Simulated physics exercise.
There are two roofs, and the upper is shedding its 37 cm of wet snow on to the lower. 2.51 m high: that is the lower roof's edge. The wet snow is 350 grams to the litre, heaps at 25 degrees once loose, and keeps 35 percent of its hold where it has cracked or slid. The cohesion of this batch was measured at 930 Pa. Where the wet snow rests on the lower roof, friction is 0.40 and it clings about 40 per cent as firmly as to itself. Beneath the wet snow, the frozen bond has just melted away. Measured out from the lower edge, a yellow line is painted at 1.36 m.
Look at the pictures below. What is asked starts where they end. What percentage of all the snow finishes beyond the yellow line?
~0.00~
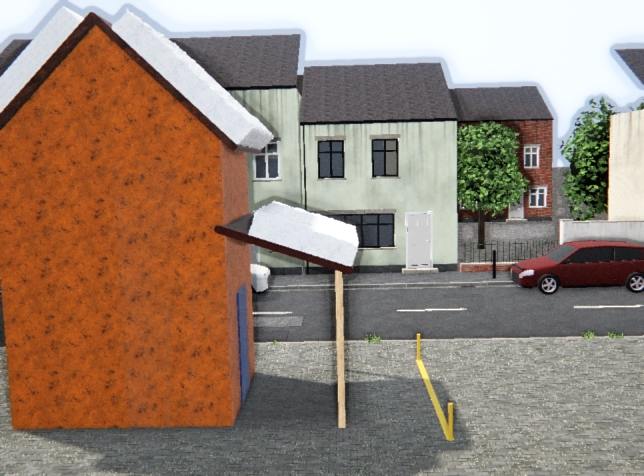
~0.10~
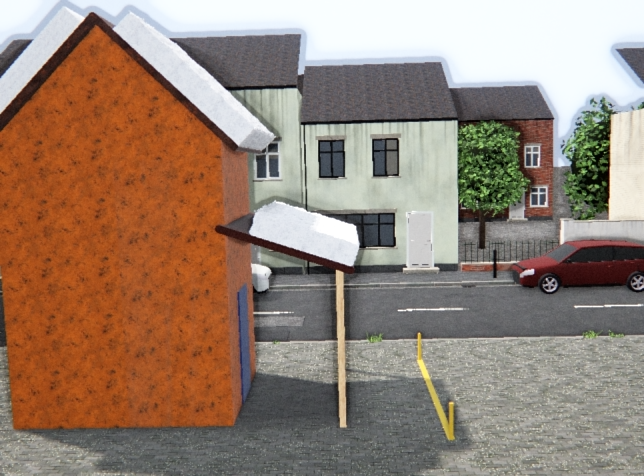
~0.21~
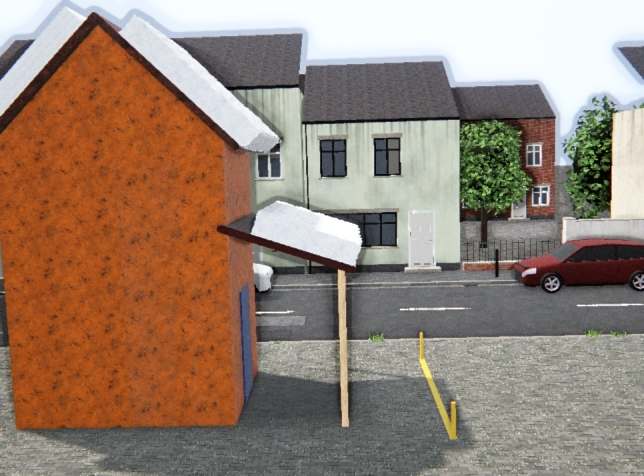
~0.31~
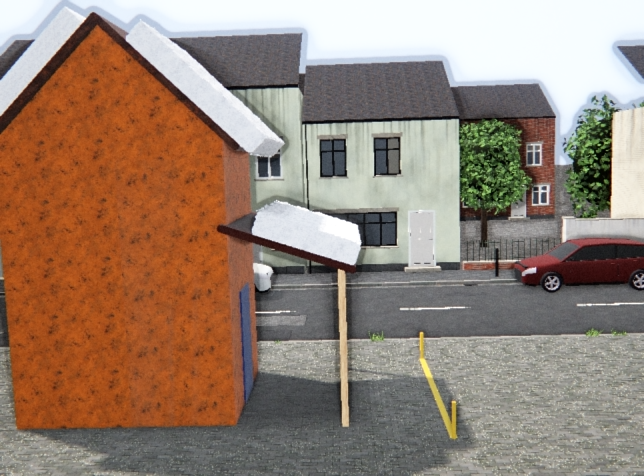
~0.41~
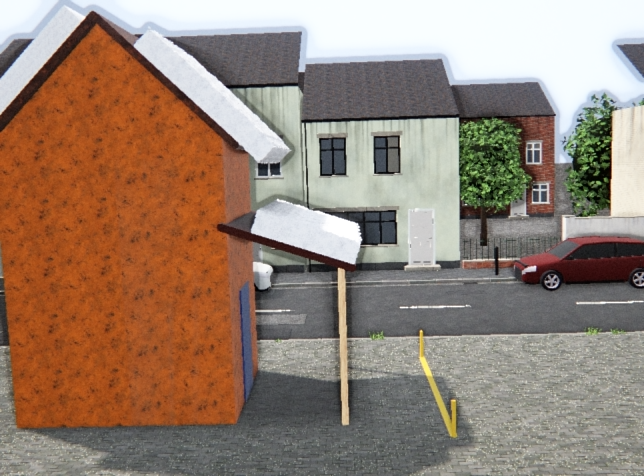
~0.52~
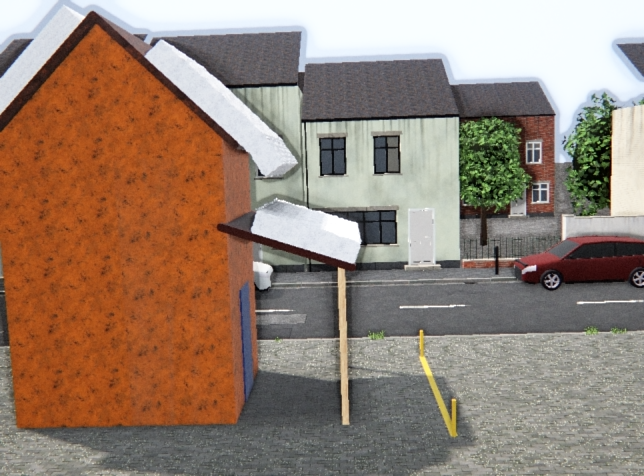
About 53 %.
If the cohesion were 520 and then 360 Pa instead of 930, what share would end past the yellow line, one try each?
55 %, then 55 %.
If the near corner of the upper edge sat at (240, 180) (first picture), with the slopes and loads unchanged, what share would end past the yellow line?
In that case it would be around 40 percent.
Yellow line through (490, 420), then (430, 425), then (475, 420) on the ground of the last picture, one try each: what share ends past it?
Respectively about 35 in a hundred, 60 in a hundred and 45 in a hundred.
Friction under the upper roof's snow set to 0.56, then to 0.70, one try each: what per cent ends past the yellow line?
It would be 35 % the first time and 25 % the second.
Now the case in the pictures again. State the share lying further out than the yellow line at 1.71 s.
25 %.
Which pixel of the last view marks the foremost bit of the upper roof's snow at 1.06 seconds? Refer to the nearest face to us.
(365, 222), give or take.
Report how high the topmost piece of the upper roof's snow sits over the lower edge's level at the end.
Roughly 0.9 m.
After 1.06 s, none is below the lower edge and 0 % is past the line.
After 1.71 s, 56 % is below the lower edge and 26 % is past the line.
After 2.35 s, 74 % is below the lower edge and 52 % is past the line.
After 3.00 s, 74 % is below the lower edge and 53 % is past the line.
After 3.30 s, 74 % is below the lower edge and 53 % is past the line.
